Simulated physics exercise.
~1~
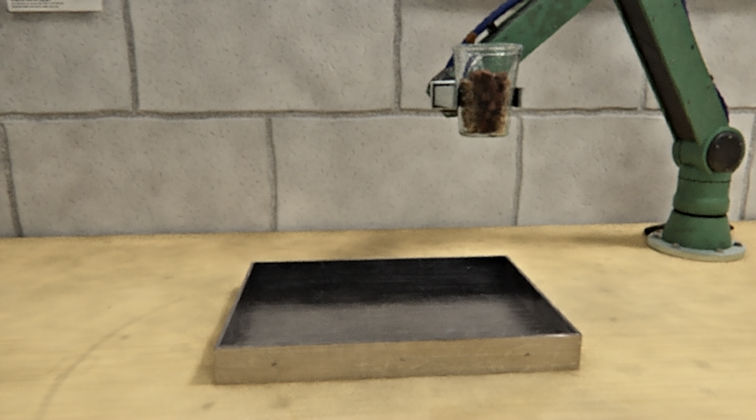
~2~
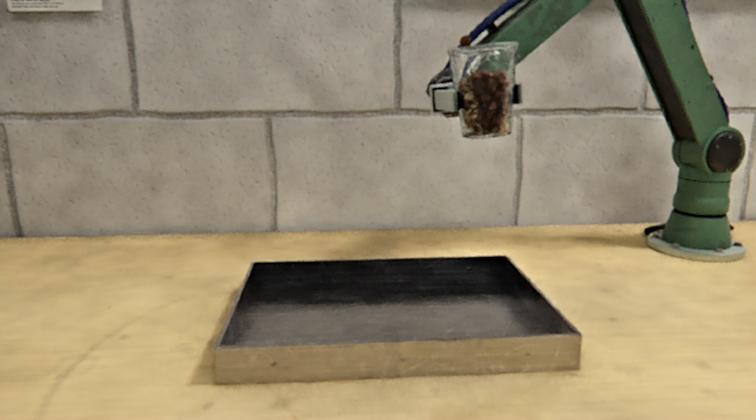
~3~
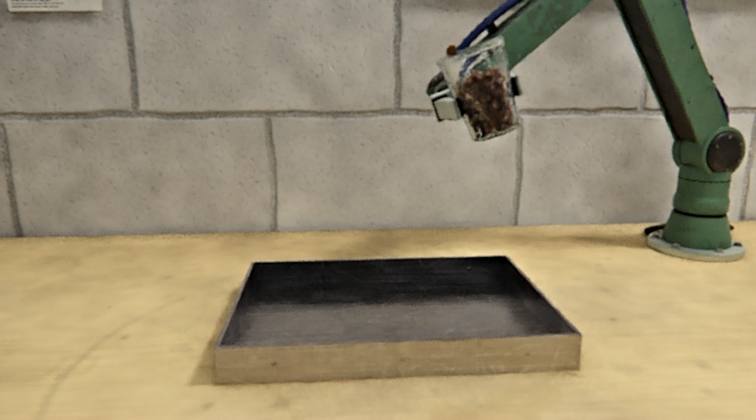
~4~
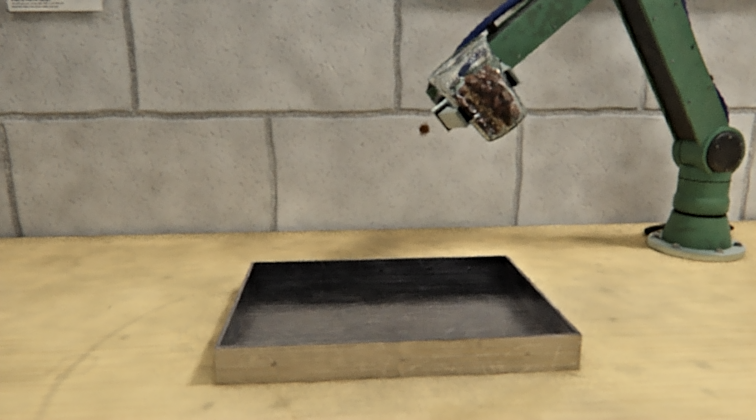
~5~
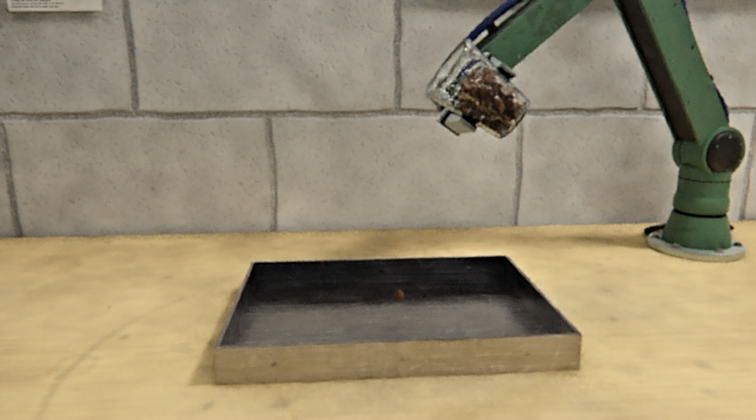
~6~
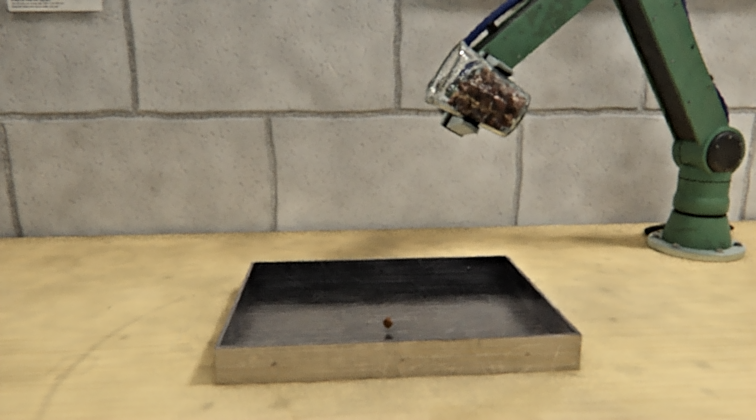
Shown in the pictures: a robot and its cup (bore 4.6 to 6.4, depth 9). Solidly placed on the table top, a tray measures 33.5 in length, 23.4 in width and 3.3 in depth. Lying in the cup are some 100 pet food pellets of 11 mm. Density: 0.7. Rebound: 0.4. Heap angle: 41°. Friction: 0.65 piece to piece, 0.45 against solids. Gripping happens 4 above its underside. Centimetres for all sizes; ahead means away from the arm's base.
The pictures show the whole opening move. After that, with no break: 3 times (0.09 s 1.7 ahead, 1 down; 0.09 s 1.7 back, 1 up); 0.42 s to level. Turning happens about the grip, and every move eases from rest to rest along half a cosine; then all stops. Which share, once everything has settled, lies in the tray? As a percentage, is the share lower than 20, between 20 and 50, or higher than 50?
The share is lower than 20 per cent.
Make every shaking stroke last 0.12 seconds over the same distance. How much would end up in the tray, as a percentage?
That change gives some 0 percent.
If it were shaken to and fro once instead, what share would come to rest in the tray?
In that case it would be near 0 percent.
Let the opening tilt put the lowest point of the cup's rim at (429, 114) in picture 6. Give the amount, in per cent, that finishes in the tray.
Result: Approximately 5 %.
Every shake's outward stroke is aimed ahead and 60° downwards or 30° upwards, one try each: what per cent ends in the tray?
I'd say close to 0 percent for the first and close to 10 percent for the second.
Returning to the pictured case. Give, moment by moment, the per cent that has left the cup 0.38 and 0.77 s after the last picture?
0, then 0.
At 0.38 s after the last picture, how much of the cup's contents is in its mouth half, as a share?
Estimate: Around 40 %.
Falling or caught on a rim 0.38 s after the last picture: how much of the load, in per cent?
Estimated fraction: Near 0 %.
Then, 0.38 s after the last picture, tilted 60° forward, highest piece 27 above the table; 96 in the cup, 1 in the tray.
Then, 0.77 s after the last picture, tilted 26° forward, highest piece 28 above the table; 96 in the cup, 1 in the tray.
Then, 1.16 s after the last picture, level, highest piece 30 above the table; 96 in the cup, 1 in the tray.
Then, 2.21 s after the last picture, level, highest piece 30 above the table; 96 in the cup, 1 in the tray.
Final count, 96 in the cup, 1 in the tray. That is 1 % in the tray.
